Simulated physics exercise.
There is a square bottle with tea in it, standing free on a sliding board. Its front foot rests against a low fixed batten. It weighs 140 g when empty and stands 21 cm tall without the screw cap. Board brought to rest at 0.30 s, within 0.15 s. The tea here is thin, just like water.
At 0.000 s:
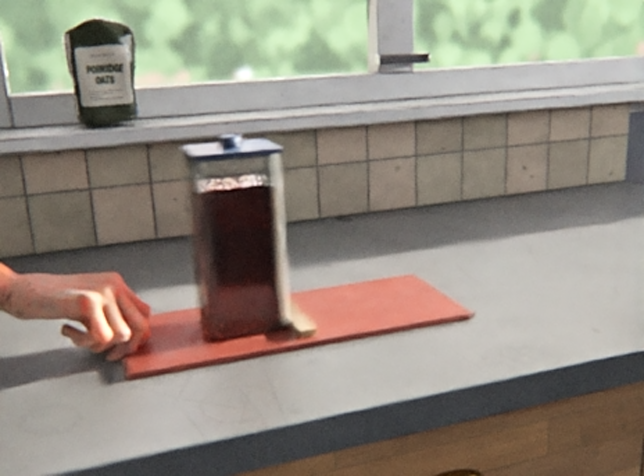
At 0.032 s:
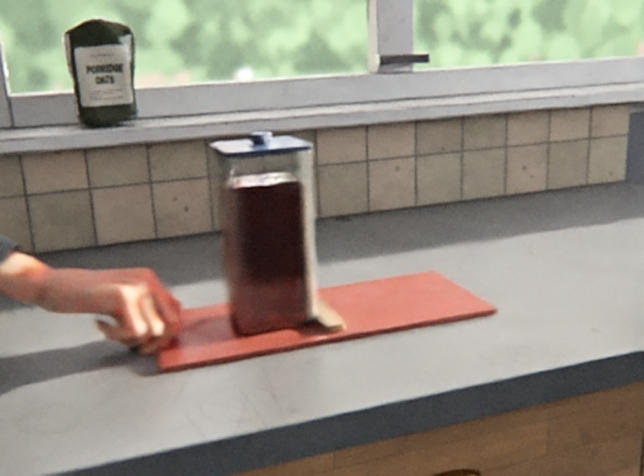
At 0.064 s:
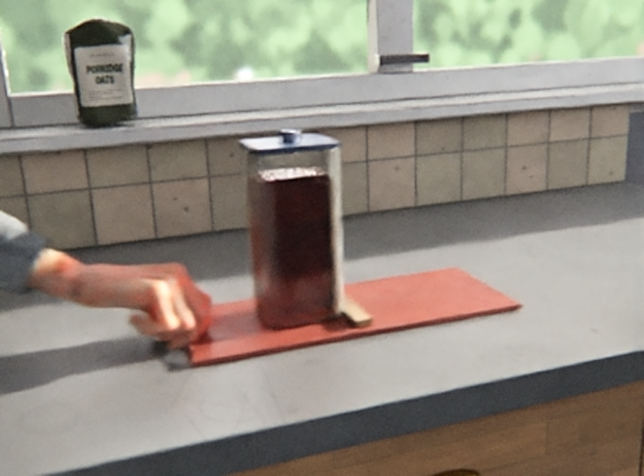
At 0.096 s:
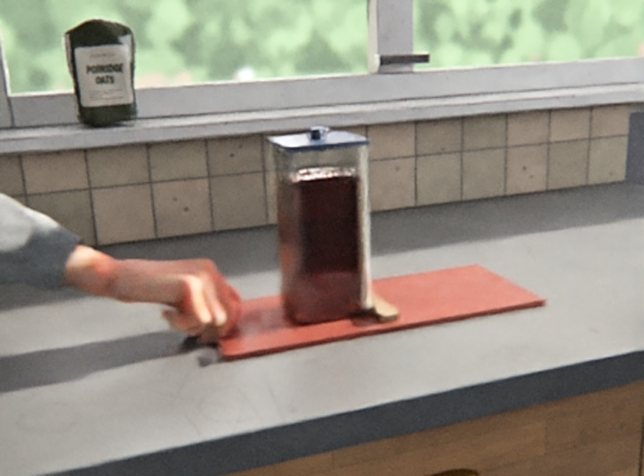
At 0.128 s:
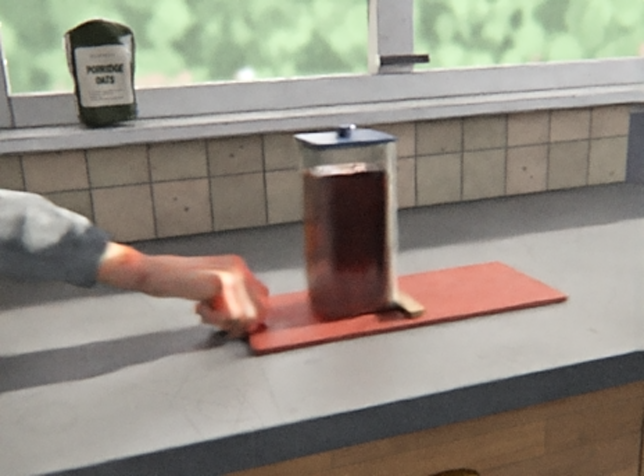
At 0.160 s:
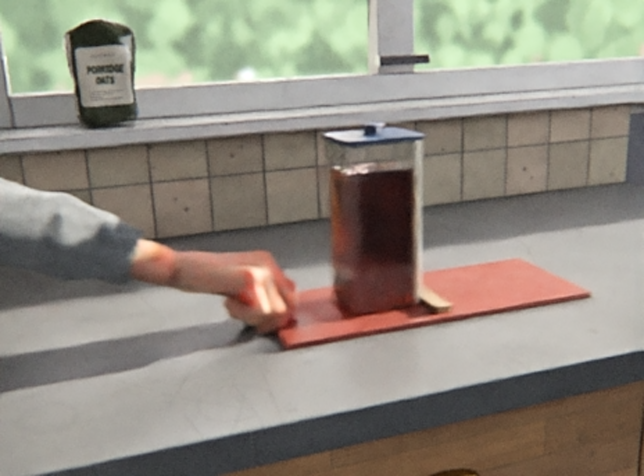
A hand slides a red board carrying a square bottle of tea rightward along a counter.
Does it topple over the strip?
Tips.
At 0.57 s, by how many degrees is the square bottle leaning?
About 40 degrees.
Then, 0.45 s in, the board moves at 0.00 m/s; the square bottle leans 15°.
Then, 0.57 s in, the square bottle leans 41°.
Then, 0.73 s in, the square bottle lies on its side.
Then, 0.95 s in, the square bottle lies on its side.
Finally, the square bottle lies on its side.
